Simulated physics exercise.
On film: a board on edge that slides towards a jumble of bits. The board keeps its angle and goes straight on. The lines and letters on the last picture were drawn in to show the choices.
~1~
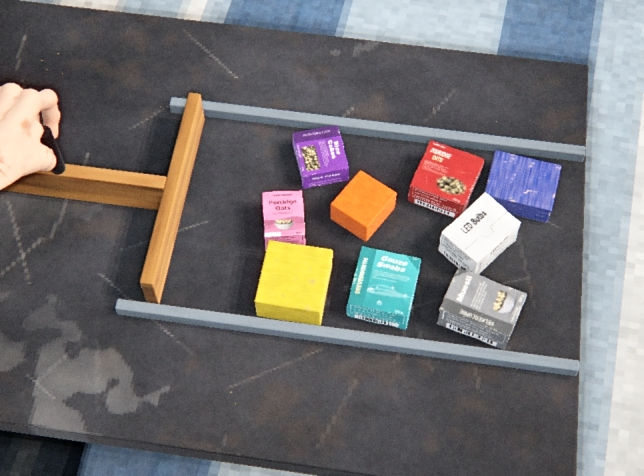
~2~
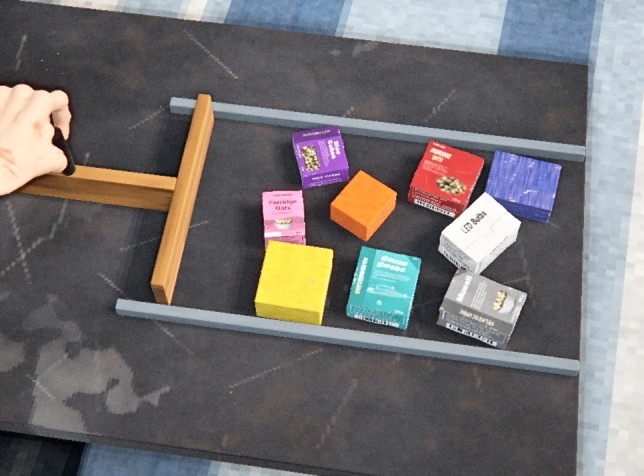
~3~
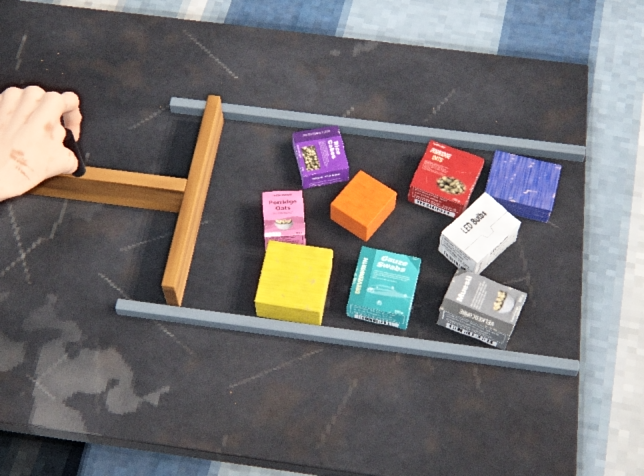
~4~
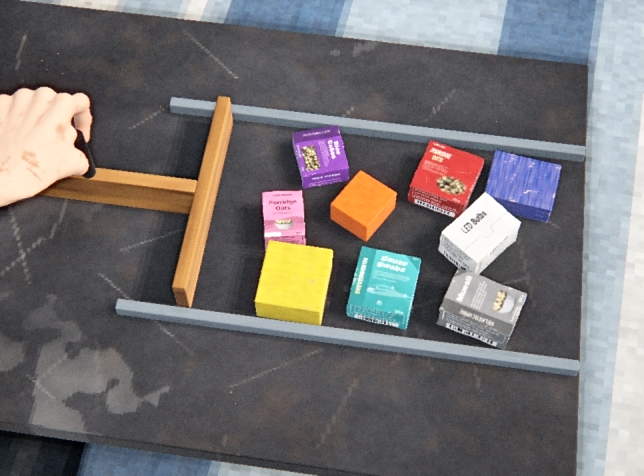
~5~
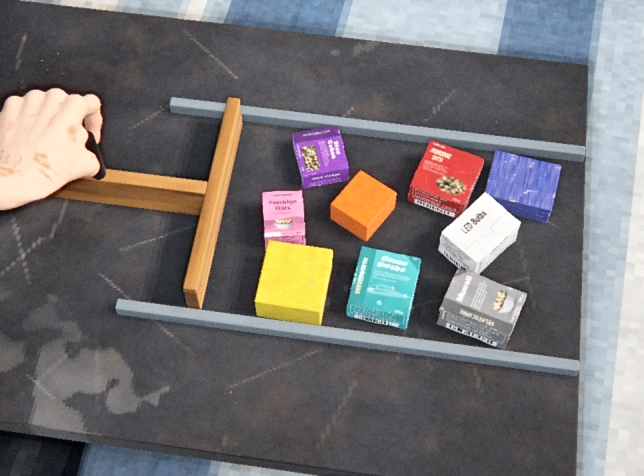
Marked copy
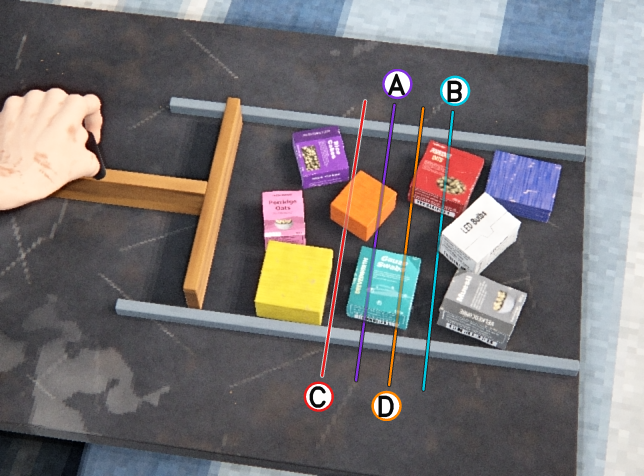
A hand slid a wooden T-shaped pusher slowly to the right between two grey rails, closing some of the gap to a jumble of colourful little boxes and blocks, which stayed still.
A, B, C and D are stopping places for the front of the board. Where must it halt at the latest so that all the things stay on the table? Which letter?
It should halt at D.
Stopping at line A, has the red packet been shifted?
By then, yes.
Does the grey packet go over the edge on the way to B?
By then, yes.
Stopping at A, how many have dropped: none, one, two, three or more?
By then, none.
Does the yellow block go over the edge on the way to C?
By then, no.
On the marked copy, A at (377, 233); B at (439, 241); C at (345, 229); D at (407, 237).
With D. Early on, board (283, 197); yellow block (309, 285); purple packet (328, 159).
Further on, board (353, 206); blue block (547, 182); grey packet (514, 310).
At the end, board (404, 212); blue block (581, 180); grey packet (567, 320); nothing has fallen.
As for the rest, A is safe but short; B drops the blue block and grey packet; C is safe but short.
